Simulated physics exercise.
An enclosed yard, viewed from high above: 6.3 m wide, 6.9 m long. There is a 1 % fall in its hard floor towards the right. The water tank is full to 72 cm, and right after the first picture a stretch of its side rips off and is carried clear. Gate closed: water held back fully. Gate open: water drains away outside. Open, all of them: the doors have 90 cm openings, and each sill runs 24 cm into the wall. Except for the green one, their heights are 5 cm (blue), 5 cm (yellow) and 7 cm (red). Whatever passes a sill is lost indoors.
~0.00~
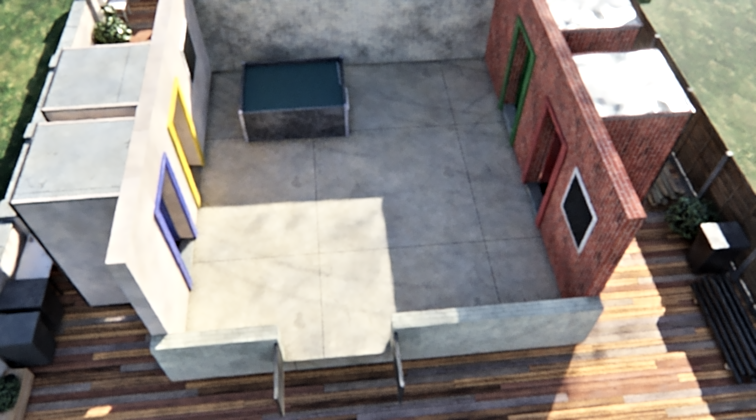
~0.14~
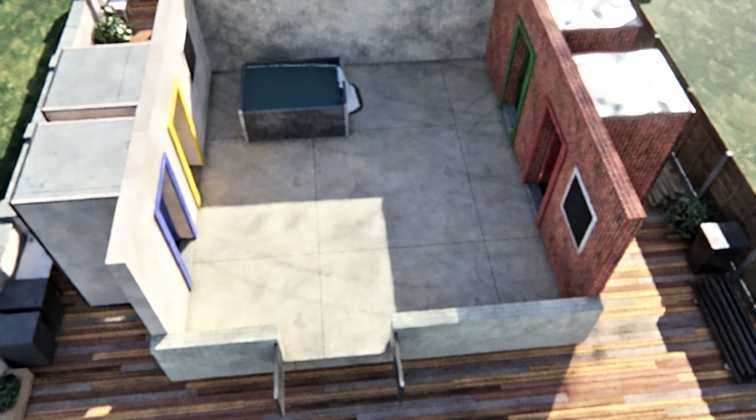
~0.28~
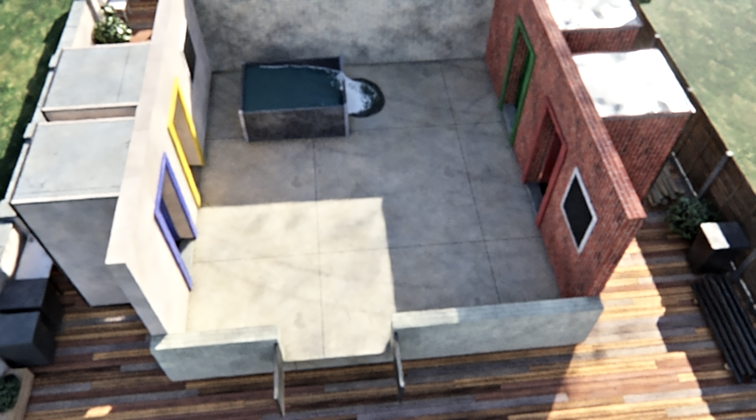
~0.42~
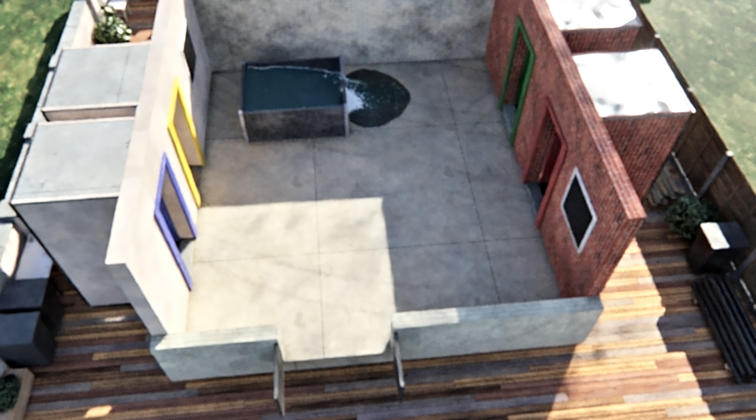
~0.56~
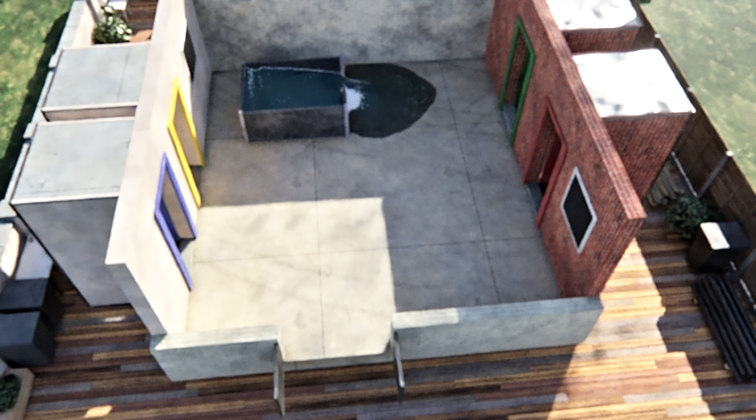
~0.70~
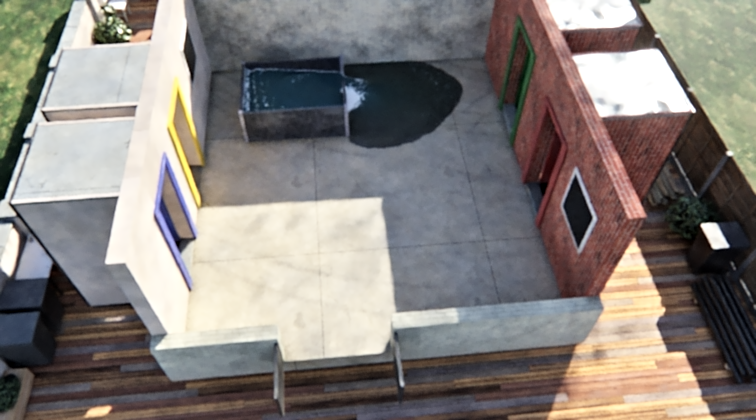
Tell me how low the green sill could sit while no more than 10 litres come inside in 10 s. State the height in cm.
At least 18 cm or so.
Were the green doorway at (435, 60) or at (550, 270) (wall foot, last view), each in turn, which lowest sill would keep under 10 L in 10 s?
First place around 18 cm, second around 11.5 cm.
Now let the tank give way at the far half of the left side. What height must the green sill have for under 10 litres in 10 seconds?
In that case you'd want it roughly 5.5 cm high.
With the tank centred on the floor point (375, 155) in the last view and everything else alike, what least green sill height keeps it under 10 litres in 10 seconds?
Roughly 33 cm is needed.
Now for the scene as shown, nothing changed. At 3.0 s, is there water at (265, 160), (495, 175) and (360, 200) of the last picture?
Status: Clear / submerged / clear.
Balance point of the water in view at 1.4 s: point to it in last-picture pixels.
Near (334, 107).
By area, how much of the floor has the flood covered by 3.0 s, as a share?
I'd estimate about 25 percent.
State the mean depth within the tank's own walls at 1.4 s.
Average depth: Approx. 49 cm.
After 1.4 s water covers 20 % of the floor, deepest (37 cm) near (478, 59); 15 cm at the green door, 0 litres in over its 20 cm sill.
After 3.0 s water covers 25 % of the floor, deepest (32 cm) near (450, 71); 19 cm at the green door, 4 litres in over its 20 cm sill.
After 10.0 s water covers 85 % of the floor, deepest (12 cm) near (560, 323); 9 cm at the green door, 5 litres in over its 20 cm sill.
At the green door as built, the water arrived by 1.2 s and peaked near 24 cm at 2.2 s.
Run again over the same 10 s with other heights there, 26 litres in over 15 cm, 4 litres over 20.5 cm. The limit of 10 litres is kept from about 18 cm up.
